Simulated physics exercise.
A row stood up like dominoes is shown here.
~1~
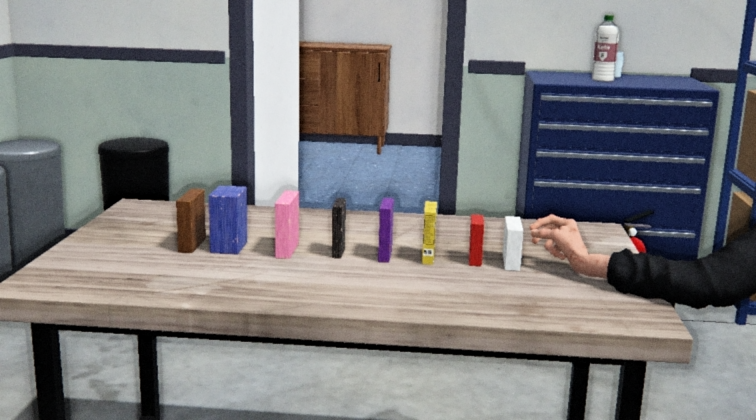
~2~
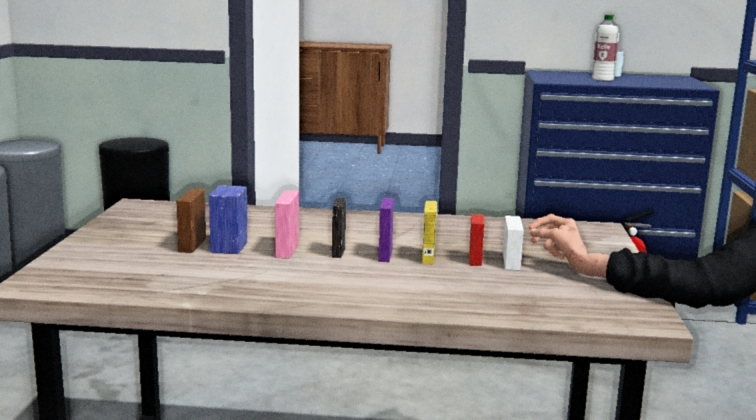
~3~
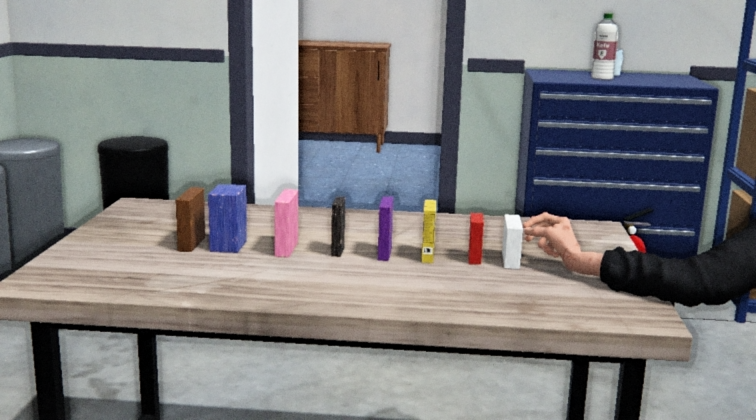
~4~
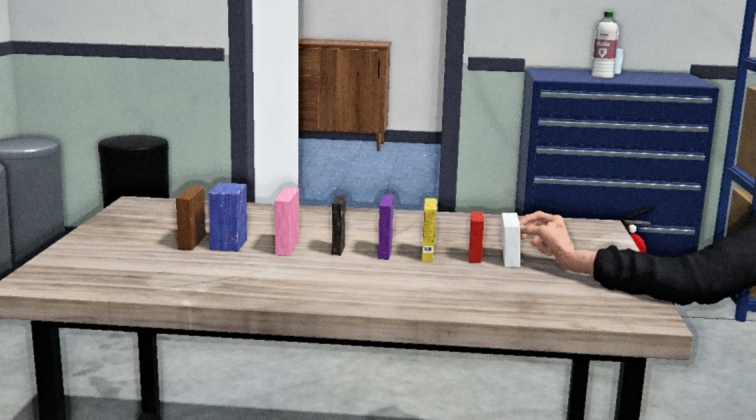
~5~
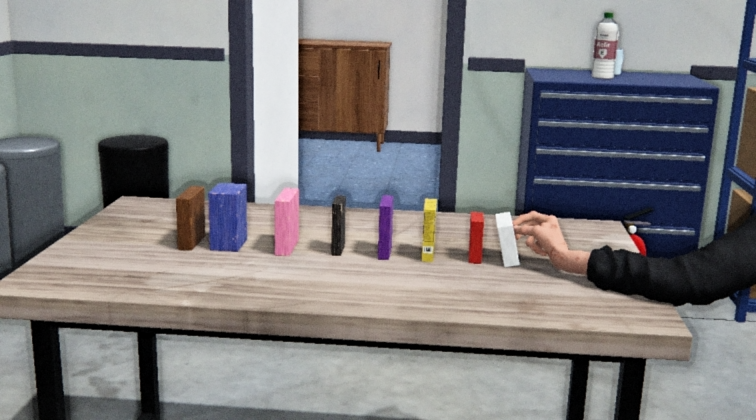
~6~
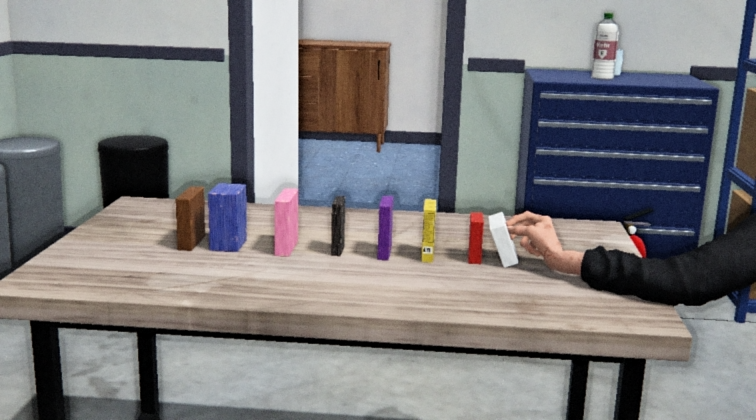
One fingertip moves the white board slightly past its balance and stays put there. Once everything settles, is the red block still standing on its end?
No: Ends up fallen.
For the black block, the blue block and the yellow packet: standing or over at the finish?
At the end the black block has fallen, the blue block is standing, and the yellow packet has fallen.
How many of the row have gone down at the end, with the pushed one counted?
6 altogether.
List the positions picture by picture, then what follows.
Red block (476, 241); blue block (229, 220), in the first frame.
Black block (339, 228); purple board (386, 230), in the second frame.
Pink board (287, 223); blue block (228, 219), in the third frame.
White board 4° over; yellow packet (429, 230); black block (339, 225), in the fourth frame.
White board 13° over; purple board (386, 228); pink board (287, 222), in the fifth frame.
White board 23° over; red block (476, 238); blue block (228, 218), in the sixth frame.
Then, 0.40 s past the last view, white board 68° over; red block rocked 65° from its first pose near (451, 244); yellow packet displaced a little.
Then, 0.90 s past the last view, white board 70° over; red block on its side near (446, 251); yellow packet rocked 39° from its first pose; purple board rocked 19° from its first pose.
Then, 1.10 s past the last view, white board 70° over; red block on its side near (446, 251); yellow packet rocked 70° from its first pose; purple board rocked 72° from its first pose.
Then, 1.50 s past the last view, white board 70° over; red block on its side near (446, 251); yellow packet rocked 70° from its first pose; purple board on its side.
Finally, down or leaning hard on the table, yellow packet, red block, black block, purple board and pink board; blue block still in place. Final places as the last picture's camera would see them, red block near (446, 251).
